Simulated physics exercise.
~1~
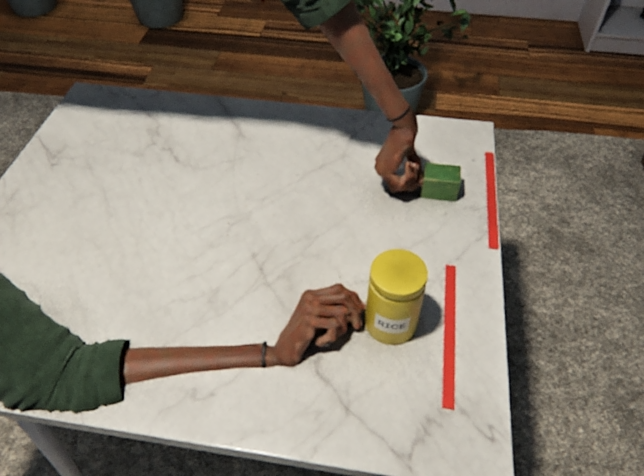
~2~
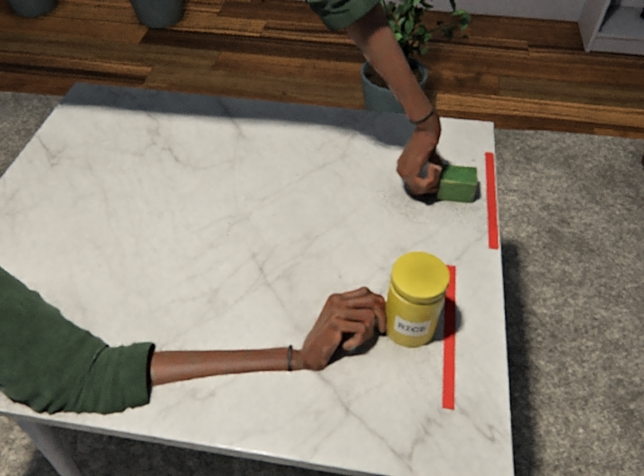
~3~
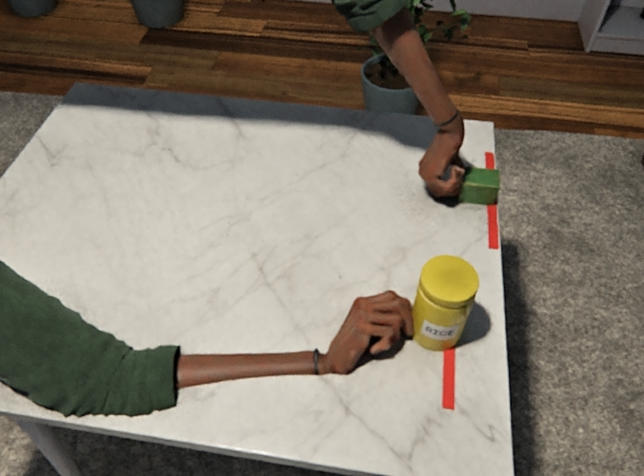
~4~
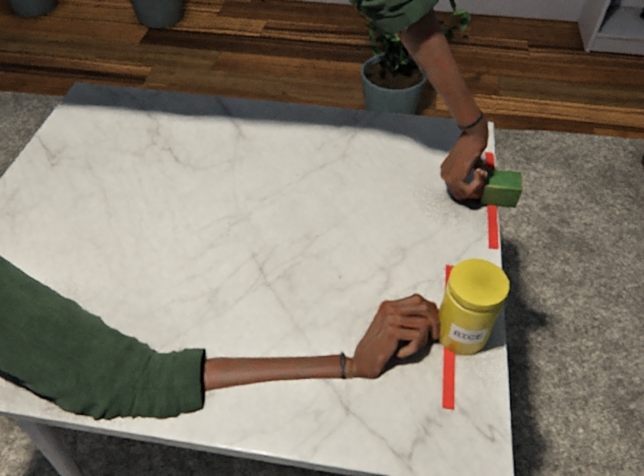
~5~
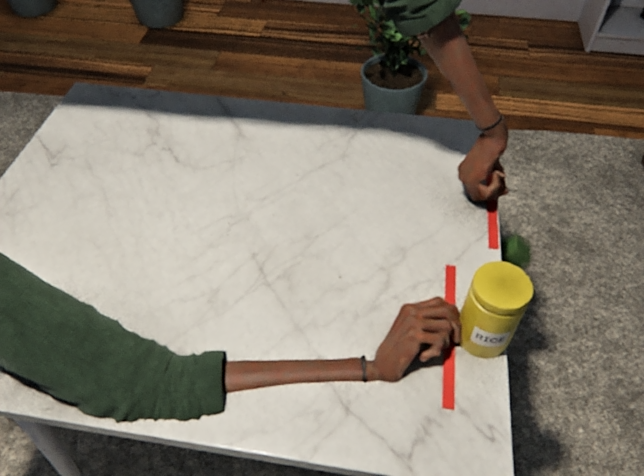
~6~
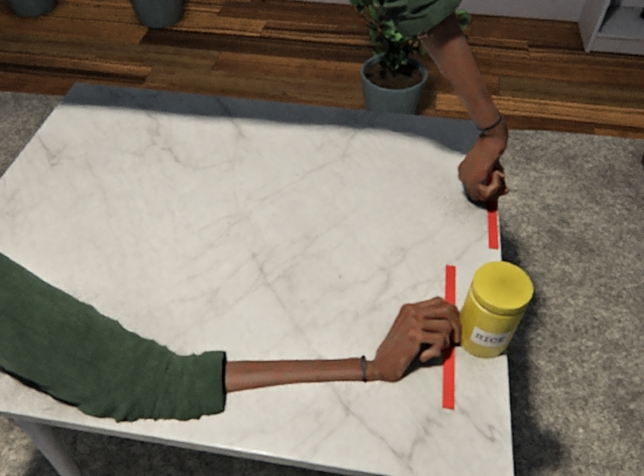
On a white marble table, two hands slowly pushed a yellow jar and a green block to the right, towards red strips of tape near the edge. The block tipped over the edge and dropped out of sight, while the jar stayed upright on top.
